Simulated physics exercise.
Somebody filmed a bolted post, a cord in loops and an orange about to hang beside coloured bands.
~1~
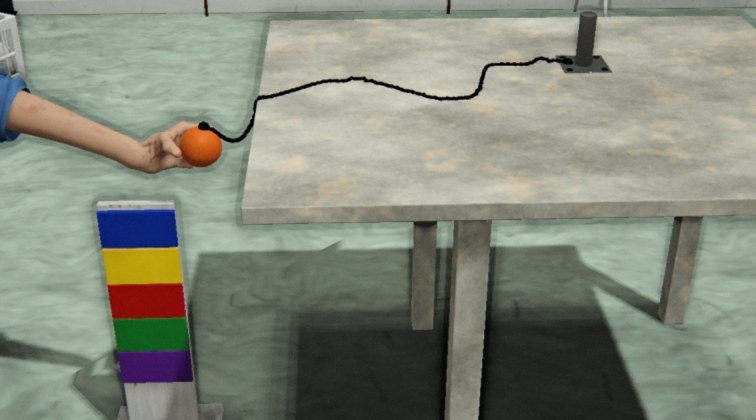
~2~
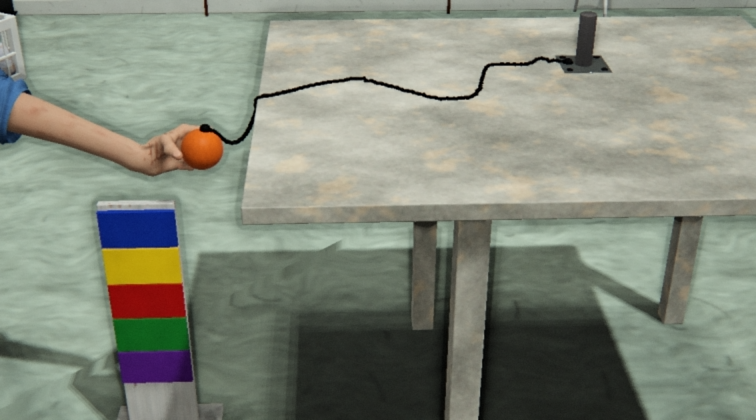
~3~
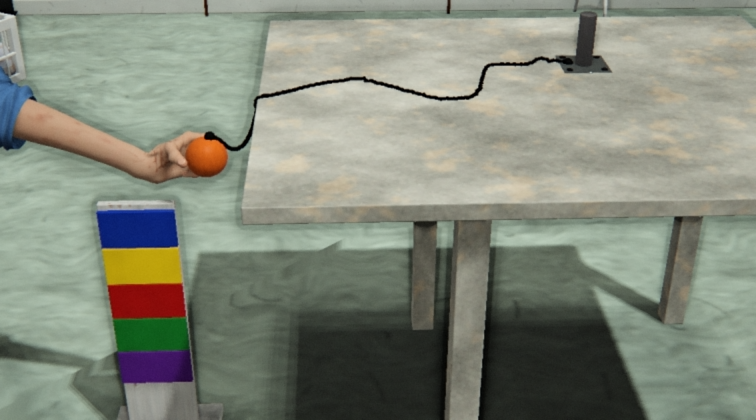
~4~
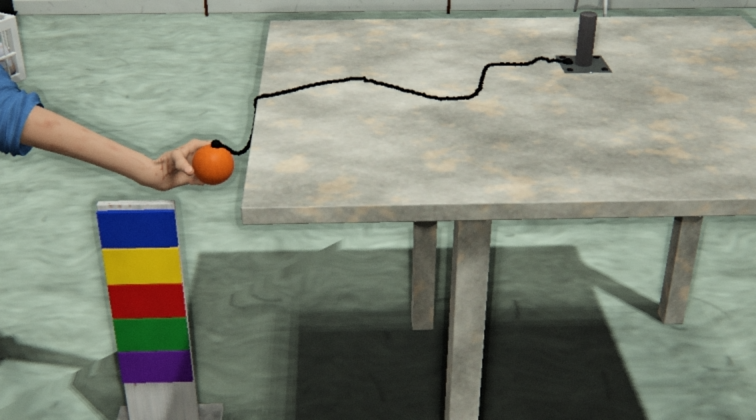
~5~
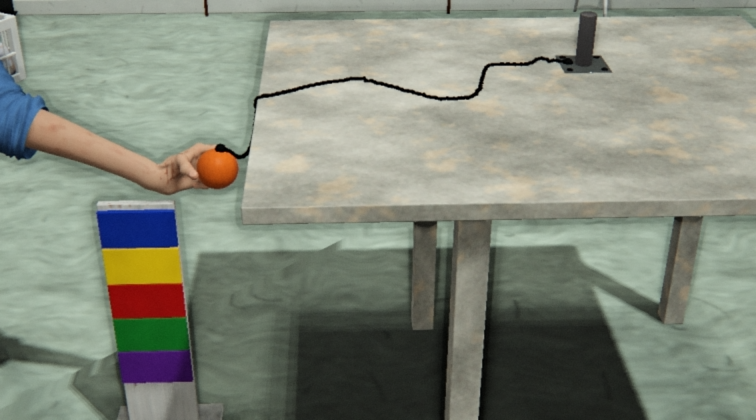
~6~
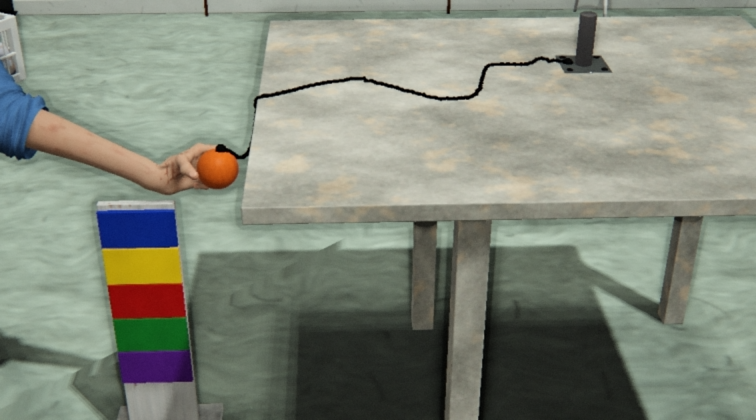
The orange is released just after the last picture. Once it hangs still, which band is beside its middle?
Its centre hangs level with the red band.
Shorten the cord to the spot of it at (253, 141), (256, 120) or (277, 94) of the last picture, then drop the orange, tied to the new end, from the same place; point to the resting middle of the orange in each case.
In that order: (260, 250), (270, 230) and (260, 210).
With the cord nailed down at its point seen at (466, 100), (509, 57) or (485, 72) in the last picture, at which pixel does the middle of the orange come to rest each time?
The places are (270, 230), (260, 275) and (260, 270).
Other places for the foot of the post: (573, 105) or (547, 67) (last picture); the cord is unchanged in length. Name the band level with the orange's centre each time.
In that order: Green; green.
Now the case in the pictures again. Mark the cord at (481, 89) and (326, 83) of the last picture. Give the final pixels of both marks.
Near (415, 79) and (259, 131).
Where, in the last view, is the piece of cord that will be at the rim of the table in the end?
Near (358, 79).
A little later, orange near (278, 266); level with yellow.
Next, orange near (255, 283); level with red.
When it is over, orange near (263, 289); level with red. Its middle rests at the red band.
